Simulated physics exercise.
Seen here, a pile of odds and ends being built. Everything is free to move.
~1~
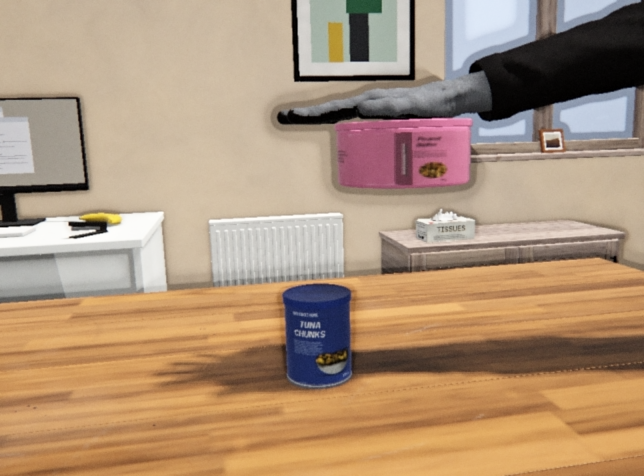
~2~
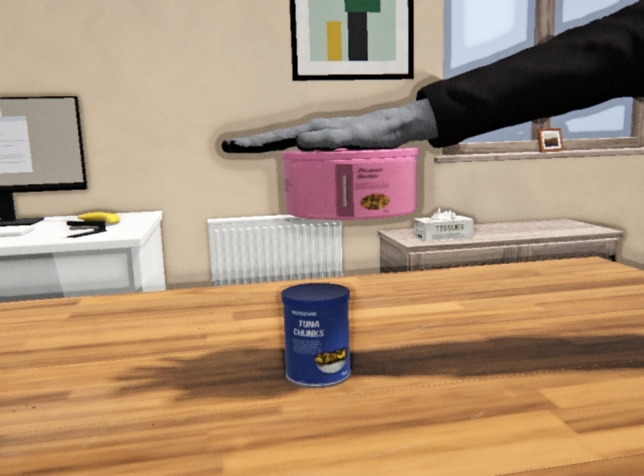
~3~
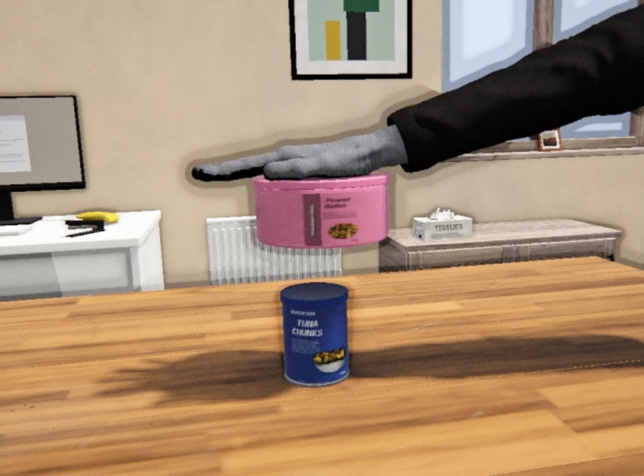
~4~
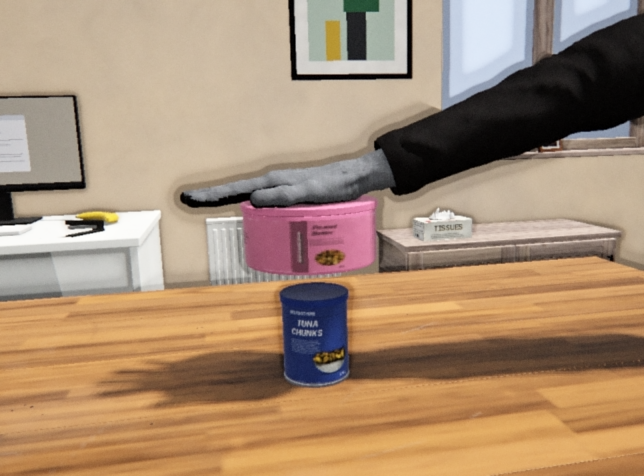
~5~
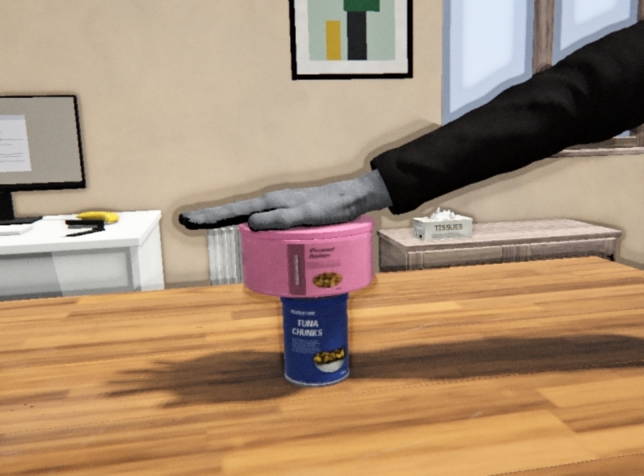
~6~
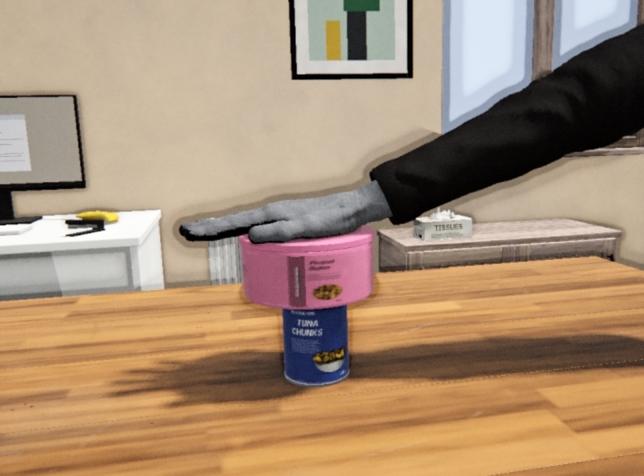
A hand in a dark sleeve held a pink tub beneath its palm, moved it left and down over a blue pot on the wooden table, and set it on top, keeping the hand there.
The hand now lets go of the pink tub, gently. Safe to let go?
The pile holds.
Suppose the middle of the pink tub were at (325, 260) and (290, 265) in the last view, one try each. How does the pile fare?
First try: It keeps its balance; second try: It keeps its balance.
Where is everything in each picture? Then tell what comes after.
Coming down; pink tub (403, 152); blue pot (318, 334), in the first picture.
Coming down; pink tub (350, 180); blue pot (317, 333), in the second picture.
Coming down; pink tub (322, 206); blue pot (316, 333), in the third picture.
Coming down; pink tub (310, 231); blue pot (315, 333), in the fourth picture.
Coming down; pink tub (308, 251); blue pot (316, 332), in the fifth picture.
In place under the hand; pink tub (308, 261); blue pot (316, 332), in the sixth picture.
Then, 0.40 s after the last picture, nothing has stirred.
Then, 1.10 s after the last picture, pink tub resting near (308, 262).
At rest, both in place. Seen from the same camera at the end, pink tub near (308, 262). The pile keeps its balance.
